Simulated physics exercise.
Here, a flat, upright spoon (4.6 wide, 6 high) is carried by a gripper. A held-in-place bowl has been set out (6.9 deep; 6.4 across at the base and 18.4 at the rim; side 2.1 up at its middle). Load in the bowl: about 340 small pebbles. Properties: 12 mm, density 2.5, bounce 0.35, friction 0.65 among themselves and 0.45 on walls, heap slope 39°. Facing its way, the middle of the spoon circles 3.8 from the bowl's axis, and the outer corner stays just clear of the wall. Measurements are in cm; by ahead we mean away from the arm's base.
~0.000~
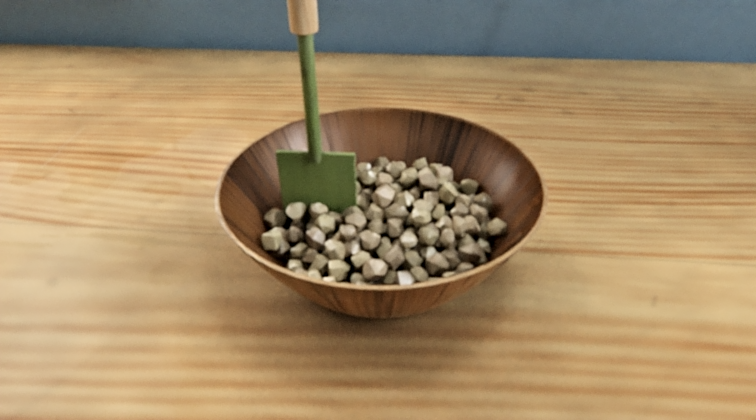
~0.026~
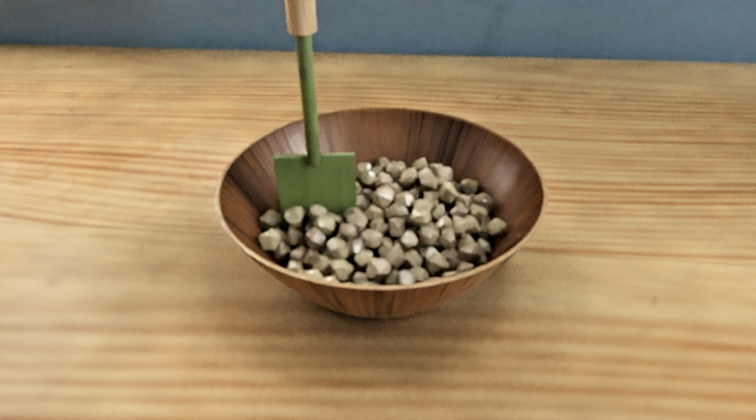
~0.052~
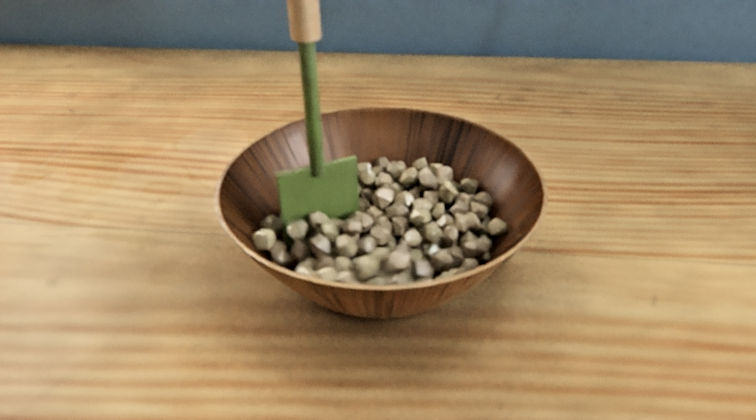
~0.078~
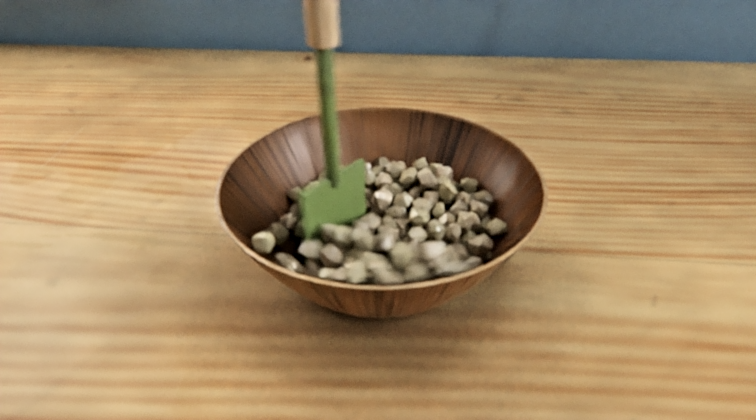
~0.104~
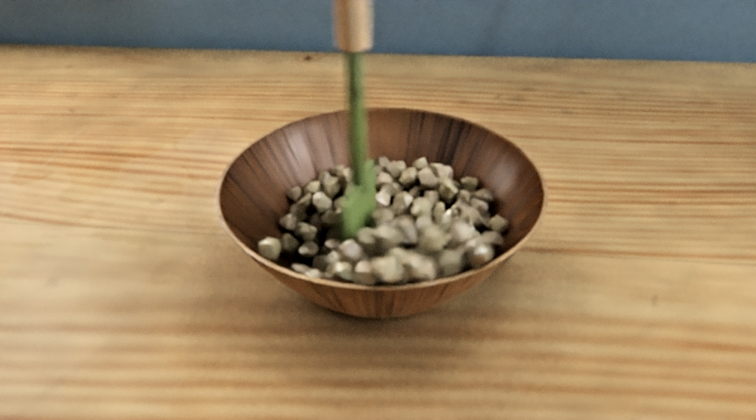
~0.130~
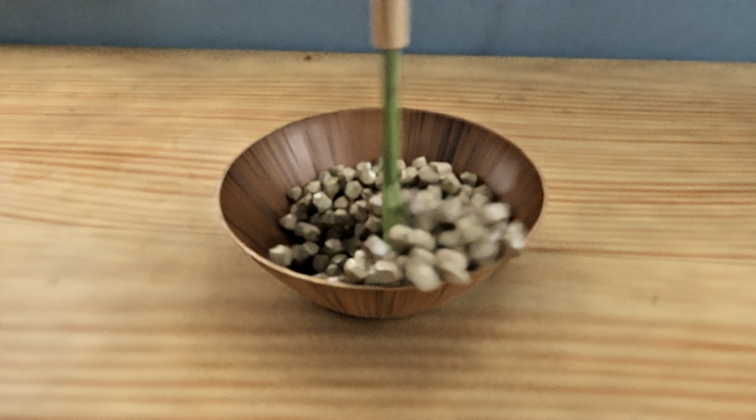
A wooden bowl of small pebbles stays still while a green spatula-like tool turns, pushing them right.
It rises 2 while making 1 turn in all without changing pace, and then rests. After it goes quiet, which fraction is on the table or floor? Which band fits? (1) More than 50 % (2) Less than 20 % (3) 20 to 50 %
3, 20 to 50 %.
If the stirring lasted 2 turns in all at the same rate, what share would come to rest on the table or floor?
That would give some 40 percent.
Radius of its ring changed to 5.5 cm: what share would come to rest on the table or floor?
Roughly 0 percent, I'd expect.
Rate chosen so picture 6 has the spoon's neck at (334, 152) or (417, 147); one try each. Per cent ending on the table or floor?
Roughly 5 and 35 percent, in that order.
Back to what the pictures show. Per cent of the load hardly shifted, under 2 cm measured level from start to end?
Near 30 % of the pieces.
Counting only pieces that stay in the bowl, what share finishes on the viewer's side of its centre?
Around 50 per cent of what the bowl keeps.
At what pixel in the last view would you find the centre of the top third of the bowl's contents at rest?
In the final view it lies around (350, 229).
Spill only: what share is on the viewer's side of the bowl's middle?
Estimate: Some 40 in a hundred.
After 0.23 s, 198° round, highest piece 12 above the table; 316 in the bowl, 2 on the table or floor, 25 in flight or on the tool.
After 0.33 s, 294° round, highest piece 11 above the table; 285 in the bowl, 23 on the table or floor, 35 in flight or on the tool.
After 0.58 s, 0° round, highest piece 8 above the table; 247 in the bowl, 96 on the table or floor.
After 1.28 s, 0° round, highest piece 8 above the table; 247 in the bowl, 96 on the table or floor.
At rest, 247 in the bowl, 96 on the table or floor. That is 28 % on the table or floor.
